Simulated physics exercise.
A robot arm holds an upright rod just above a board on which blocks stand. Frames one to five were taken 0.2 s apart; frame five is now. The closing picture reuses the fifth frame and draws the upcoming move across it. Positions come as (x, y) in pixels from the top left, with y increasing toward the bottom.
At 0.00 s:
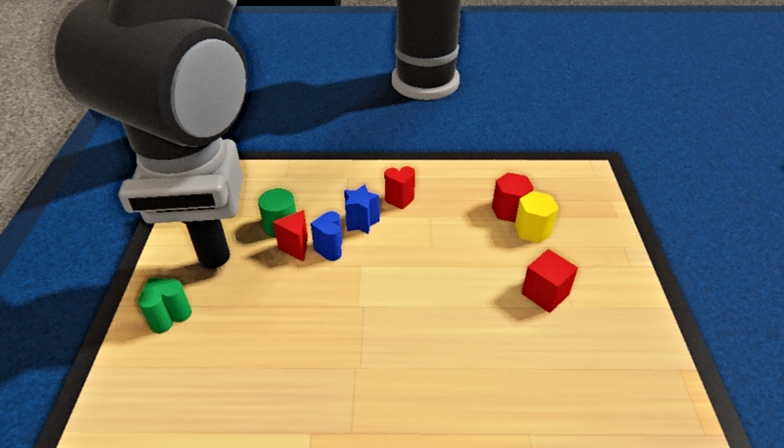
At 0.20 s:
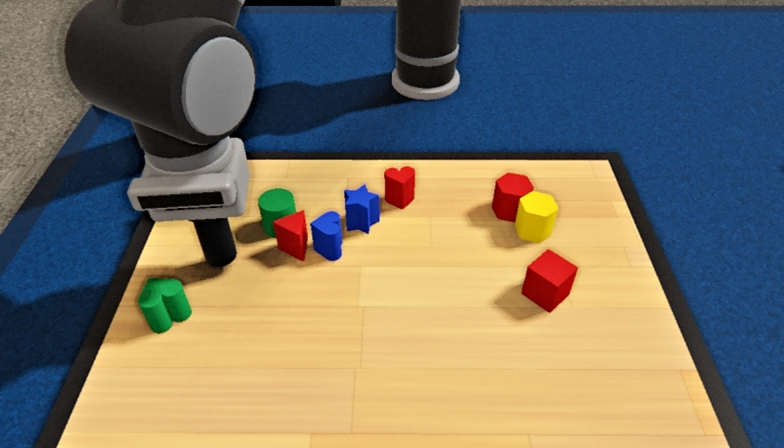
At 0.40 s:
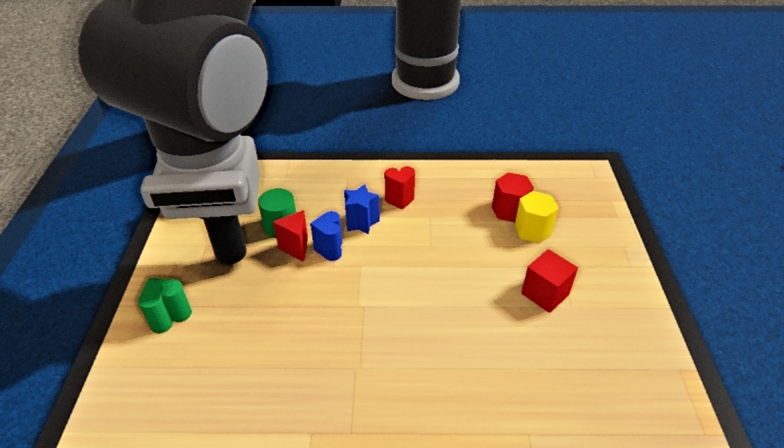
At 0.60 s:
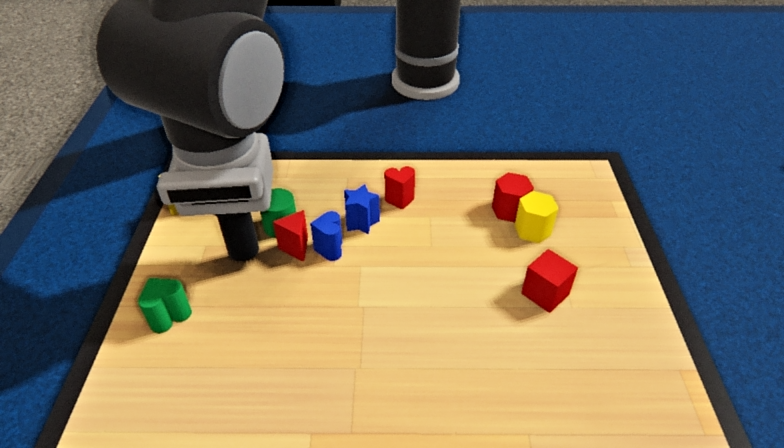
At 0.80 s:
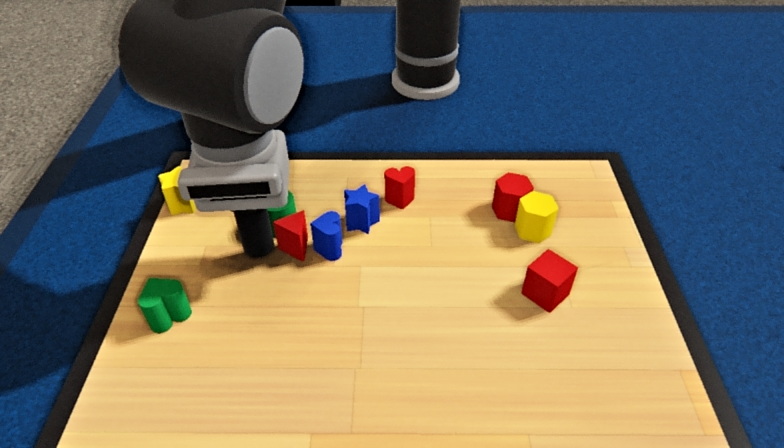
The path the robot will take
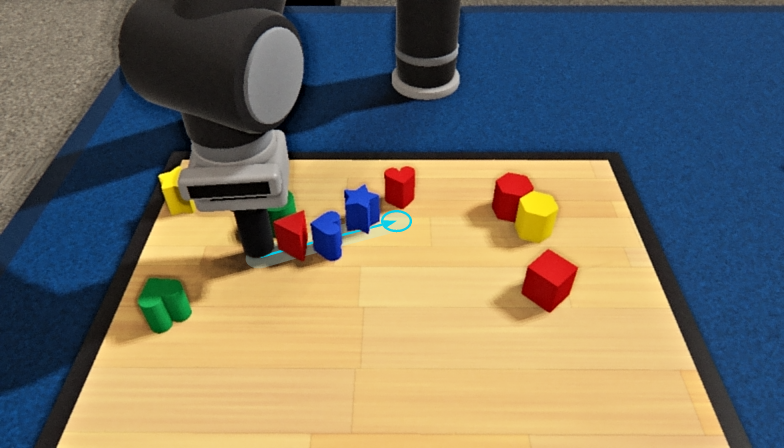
A pale wooden board with a dark edge lies on a blue surface, seen from above at an angle by a still camera. Green, red and blue blocks sit toward the left, with red and yellow ones at right. The robot arm slides its upright black rod slowly rightward and slightly up the board toward the red triangle, uncovering a yellow block behind it, while the blocks stay still.
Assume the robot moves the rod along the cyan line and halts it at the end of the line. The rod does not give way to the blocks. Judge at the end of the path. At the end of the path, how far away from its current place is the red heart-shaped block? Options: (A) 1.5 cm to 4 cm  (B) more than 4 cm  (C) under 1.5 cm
Letter A.
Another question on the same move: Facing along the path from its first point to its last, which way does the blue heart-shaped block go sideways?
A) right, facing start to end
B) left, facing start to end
Letter A.
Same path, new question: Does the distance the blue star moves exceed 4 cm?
I'd say yes.
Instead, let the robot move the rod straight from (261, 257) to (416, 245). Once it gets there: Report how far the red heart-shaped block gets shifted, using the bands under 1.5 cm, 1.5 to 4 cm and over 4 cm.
Under 1.5 cm.
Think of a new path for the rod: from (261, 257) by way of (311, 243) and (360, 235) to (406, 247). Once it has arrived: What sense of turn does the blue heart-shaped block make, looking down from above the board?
Viewed from above, clockwise.
Drawn move, in a line from (261, 257) to (397, 221).
The first path, step by step. One third of the way, rod at (307, 234); red triangle at (331, 214), turned 55° clockwise; blue heart-shaped block at (349, 224).
Two thirds of the way, rod at (353, 222); red triangle at (377, 208), turned 75° clockwise; blue heart-shaped block at (363, 227), turned 30° clockwise; blue star at (380, 187), turned 50° anticlockwise.
At the end, rod at (397, 211); red triangle at (414, 207), turned 115° clockwise; blue heart-shaped block at (363, 227), turned 30° clockwise; blue star at (409, 174), turned 105° anticlockwise; red heart-shaped block at (412, 158).
